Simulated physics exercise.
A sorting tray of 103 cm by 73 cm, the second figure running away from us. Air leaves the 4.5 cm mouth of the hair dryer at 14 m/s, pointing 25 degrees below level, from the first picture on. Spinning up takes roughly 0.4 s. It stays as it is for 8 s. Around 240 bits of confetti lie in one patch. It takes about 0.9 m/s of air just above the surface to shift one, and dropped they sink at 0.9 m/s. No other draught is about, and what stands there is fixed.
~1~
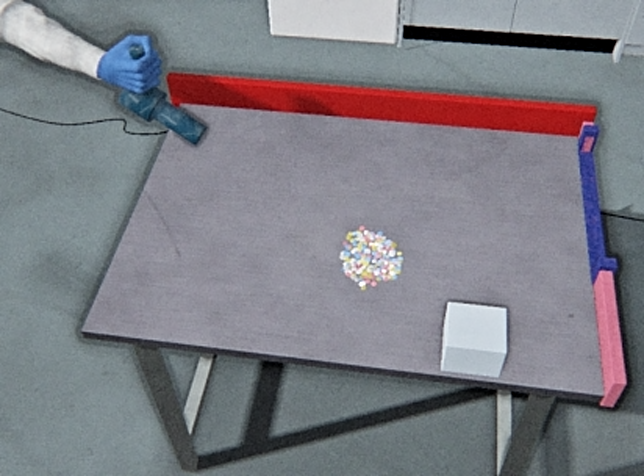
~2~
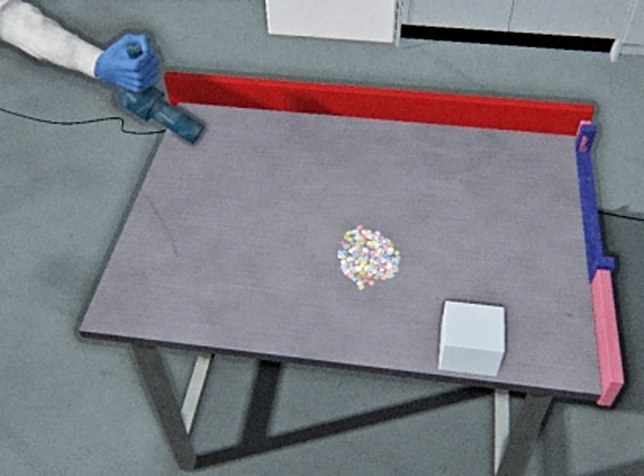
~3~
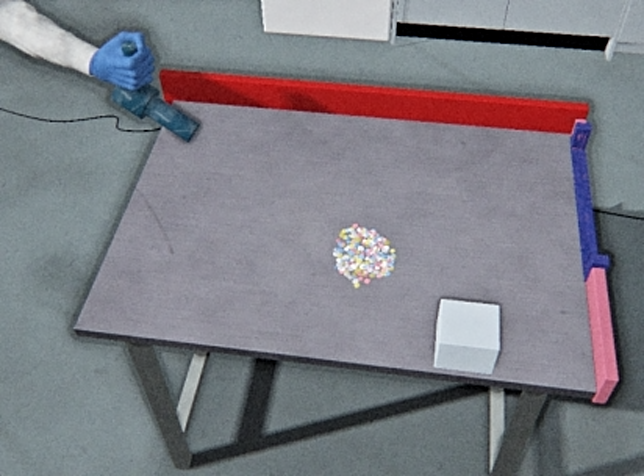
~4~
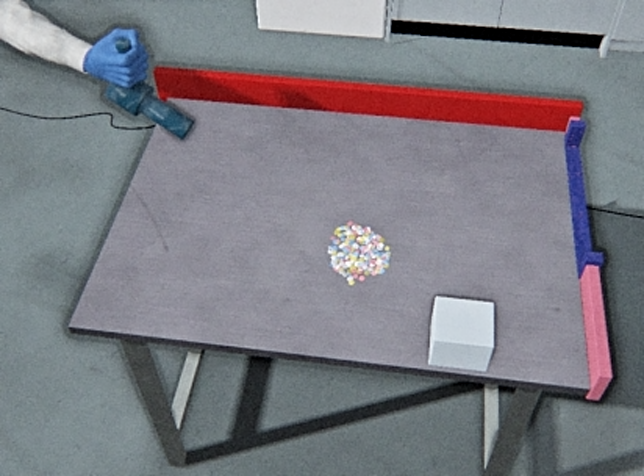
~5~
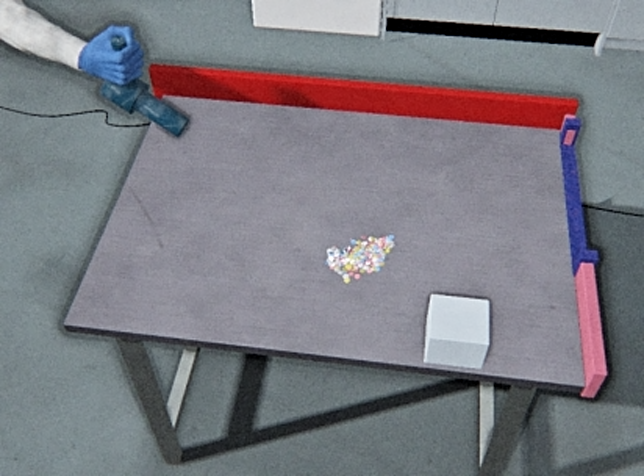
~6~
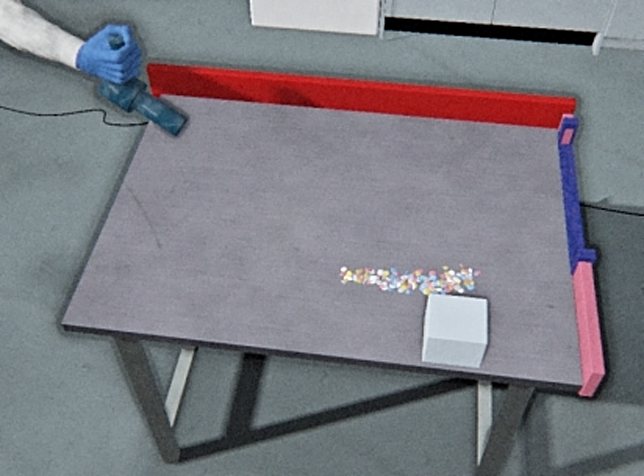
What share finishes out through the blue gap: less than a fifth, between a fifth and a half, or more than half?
The share out through the blue gap is under a fifth.
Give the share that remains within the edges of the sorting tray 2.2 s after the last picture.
Near 1 %.
Then, 1.2 s after the last picture, 0 % are out through the blue gap; 98 % have settled or left.
Then, 2.2 s after the last picture, 0 % are out through the blue gap; 99 % have settled or left.
Then, 4.0 s after the last picture, 0 % are out through the blue gap; 100 % have settled or left.
Then, 7.6 s after the last picture, at the end, 0 % are out through the blue gap.
